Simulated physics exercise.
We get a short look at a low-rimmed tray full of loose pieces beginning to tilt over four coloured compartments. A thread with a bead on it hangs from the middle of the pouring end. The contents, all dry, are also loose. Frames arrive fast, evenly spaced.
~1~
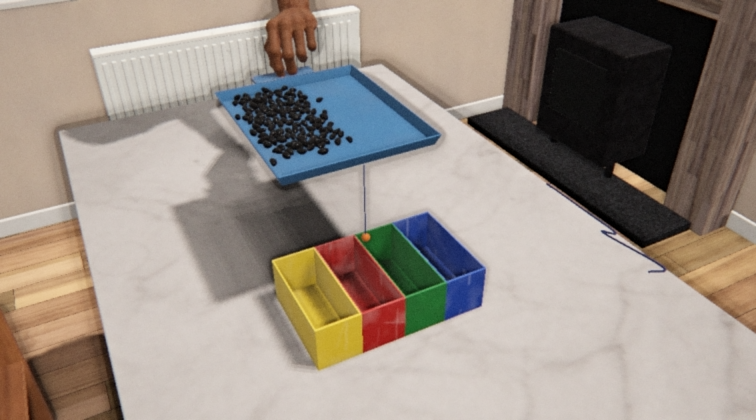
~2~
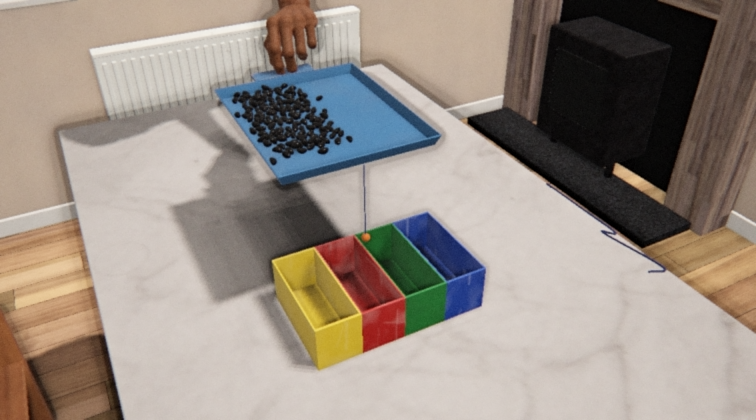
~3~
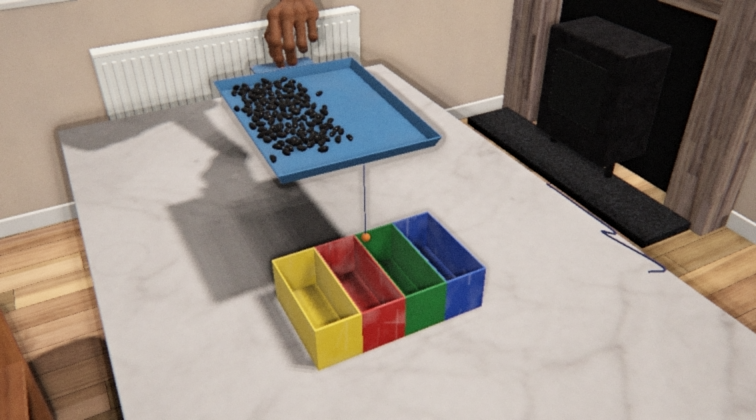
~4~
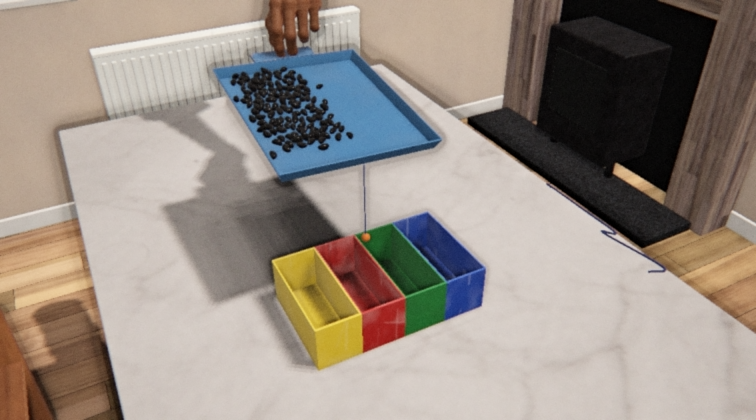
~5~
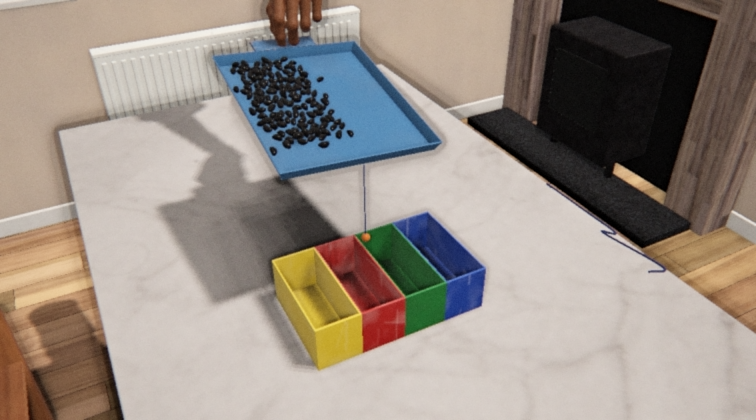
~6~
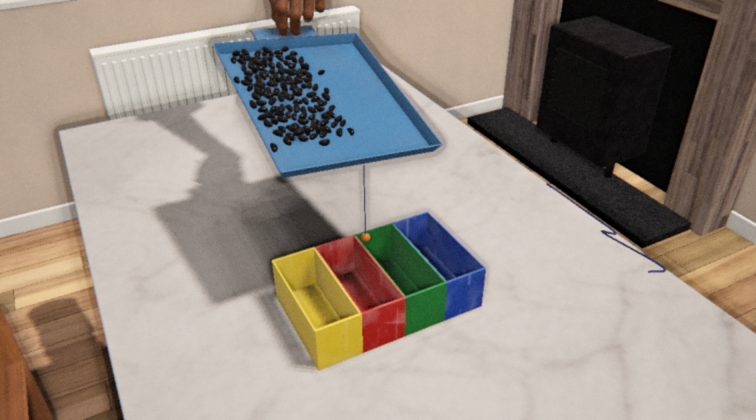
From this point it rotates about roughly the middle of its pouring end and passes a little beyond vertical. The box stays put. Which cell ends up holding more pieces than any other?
The blue cell ends up holding the most.
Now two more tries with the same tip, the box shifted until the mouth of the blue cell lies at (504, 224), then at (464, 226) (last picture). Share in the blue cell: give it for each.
You'd get 0 in a hundred the first time and 20 in a hundred the second.
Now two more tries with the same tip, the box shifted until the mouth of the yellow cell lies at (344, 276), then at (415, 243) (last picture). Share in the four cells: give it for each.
Close to 100 per cent, followed by close to 80 per cent.
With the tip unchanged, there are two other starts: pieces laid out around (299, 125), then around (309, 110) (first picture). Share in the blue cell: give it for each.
Estimate: 50 % first, 50 % second.
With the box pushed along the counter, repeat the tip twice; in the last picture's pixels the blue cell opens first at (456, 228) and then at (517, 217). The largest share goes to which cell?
It would be the green cell the first time and the cell in red the second time.
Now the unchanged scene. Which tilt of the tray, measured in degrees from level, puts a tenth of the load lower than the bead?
I'd put it at about 65 degrees.
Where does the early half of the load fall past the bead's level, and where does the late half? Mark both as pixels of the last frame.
(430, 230) first, (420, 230) later.
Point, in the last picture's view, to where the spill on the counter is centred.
Near (504, 274).
Soon after the last picture, tray tipped steeply; most on the tray; a stray few in the blue cell; about a quarter falling or outside the box.
A little later, tray tipped right over; about a quarter on the tray; about a quarter in the blue cell; about a quarter in the green cell; a small part in the red cell; about a third falling or outside the box.
Later still, tray tipped past a quarter turn; about half in the blue cell; about a third in the green cell; a small part in the red cell; a stray few in the yellow cell; a small part falling or outside the box.
At rest, tray tipped past a quarter turn; about half in the blue cell; about a third in the green cell; a small part in the red cell; a stray few in the yellow cell; a small part outside the box.
